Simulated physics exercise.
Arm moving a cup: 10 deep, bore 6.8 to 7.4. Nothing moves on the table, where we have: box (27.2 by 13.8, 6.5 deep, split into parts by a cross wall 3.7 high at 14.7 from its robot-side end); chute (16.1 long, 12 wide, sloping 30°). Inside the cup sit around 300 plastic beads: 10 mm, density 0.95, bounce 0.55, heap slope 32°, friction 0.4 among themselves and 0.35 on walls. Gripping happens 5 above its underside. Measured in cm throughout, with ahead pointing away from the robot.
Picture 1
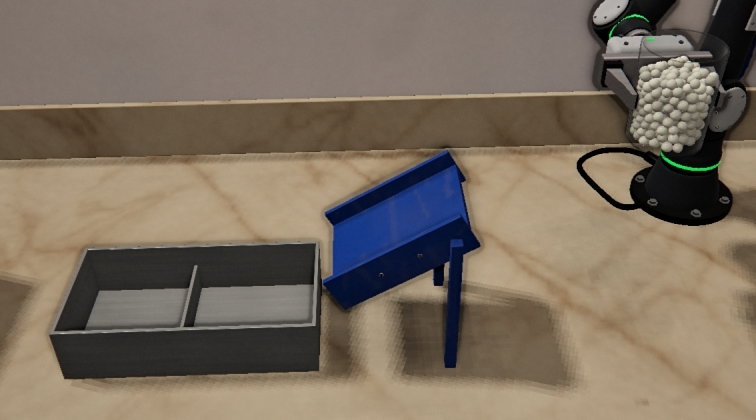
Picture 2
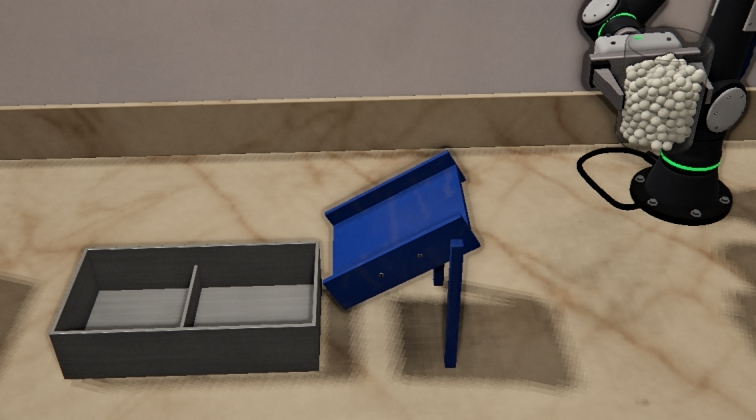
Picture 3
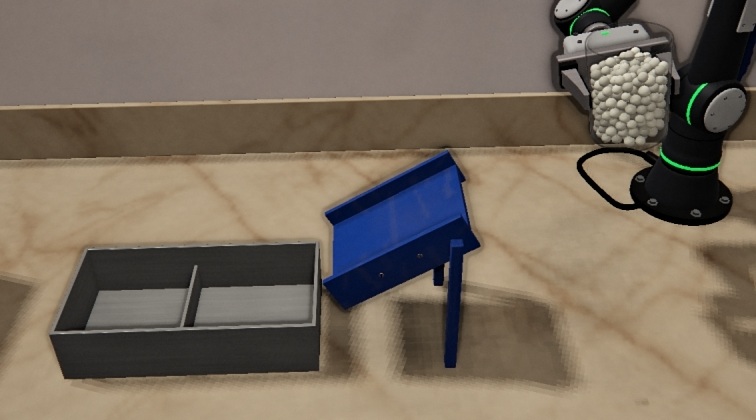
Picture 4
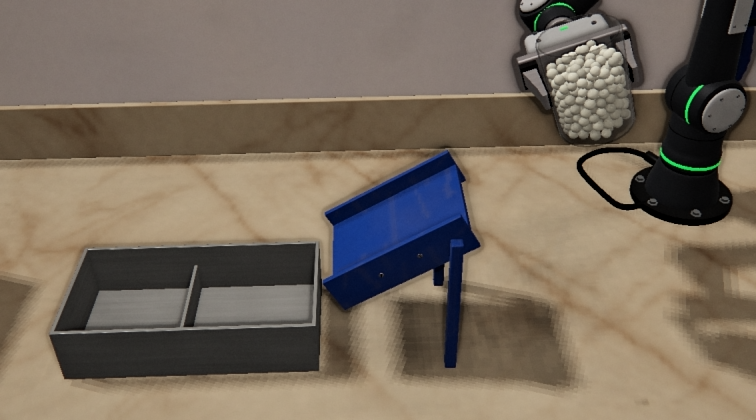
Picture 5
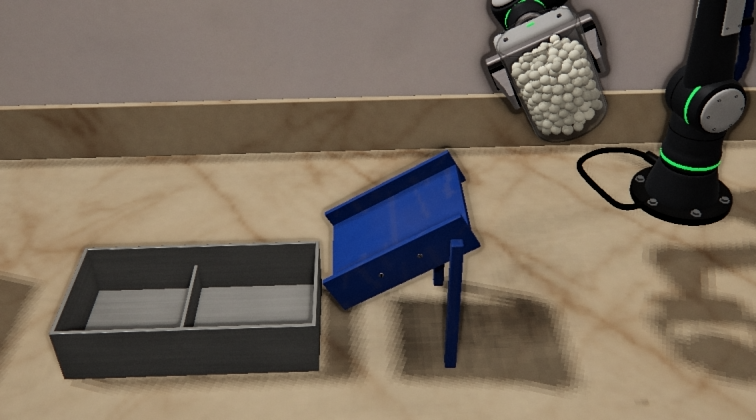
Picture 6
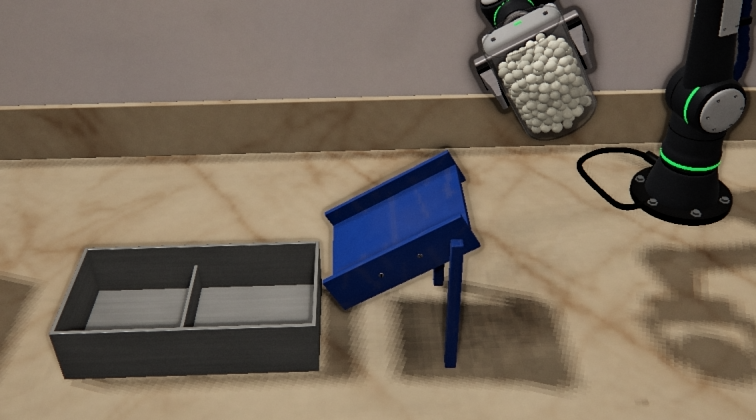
At first, a robot arm at the upper right holds a clear cup of white beads upright, with a blue sloped chute and a grey two-part box on the marble surface. The arm then carries the cup leftward and slightly upward, gradually tilting it, and the beads remain inside.
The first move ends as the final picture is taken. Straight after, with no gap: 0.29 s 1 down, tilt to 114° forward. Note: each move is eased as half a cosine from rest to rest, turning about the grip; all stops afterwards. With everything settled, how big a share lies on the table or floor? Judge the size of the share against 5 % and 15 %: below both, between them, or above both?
Above both.
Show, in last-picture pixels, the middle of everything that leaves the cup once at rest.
Estimated centre at around (238, 323).
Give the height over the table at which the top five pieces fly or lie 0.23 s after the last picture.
Roughly 34 cm.
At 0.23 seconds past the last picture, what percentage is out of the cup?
I'd say some 0 percent by then.
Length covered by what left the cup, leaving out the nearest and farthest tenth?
I'd say close to 44 cm.
Then, 0.12 s later, tilted 58° forward, highest piece 35 above the table; 300 in the cup.
Then, 0.23 s later, tilted 106° forward, highest piece 35 above the table; 300 in the cup.
Then, 0.49 s later, tilted 114° forward, highest piece 31 above the table; 156 in the cup, 9 in the robot-side part, 7 on the table or floor, 128 on the chute or in flight.
Then, 1.54 s later, tilted 114° forward, highest piece 3 above the table; 222 in the robot-side part, 71 on the table or floor, 7 in the far-side part.
At rest, 222 in the robot-side part, 71 on the table or floor, 7 in the far-side part. That is 24 % on the table or floor.
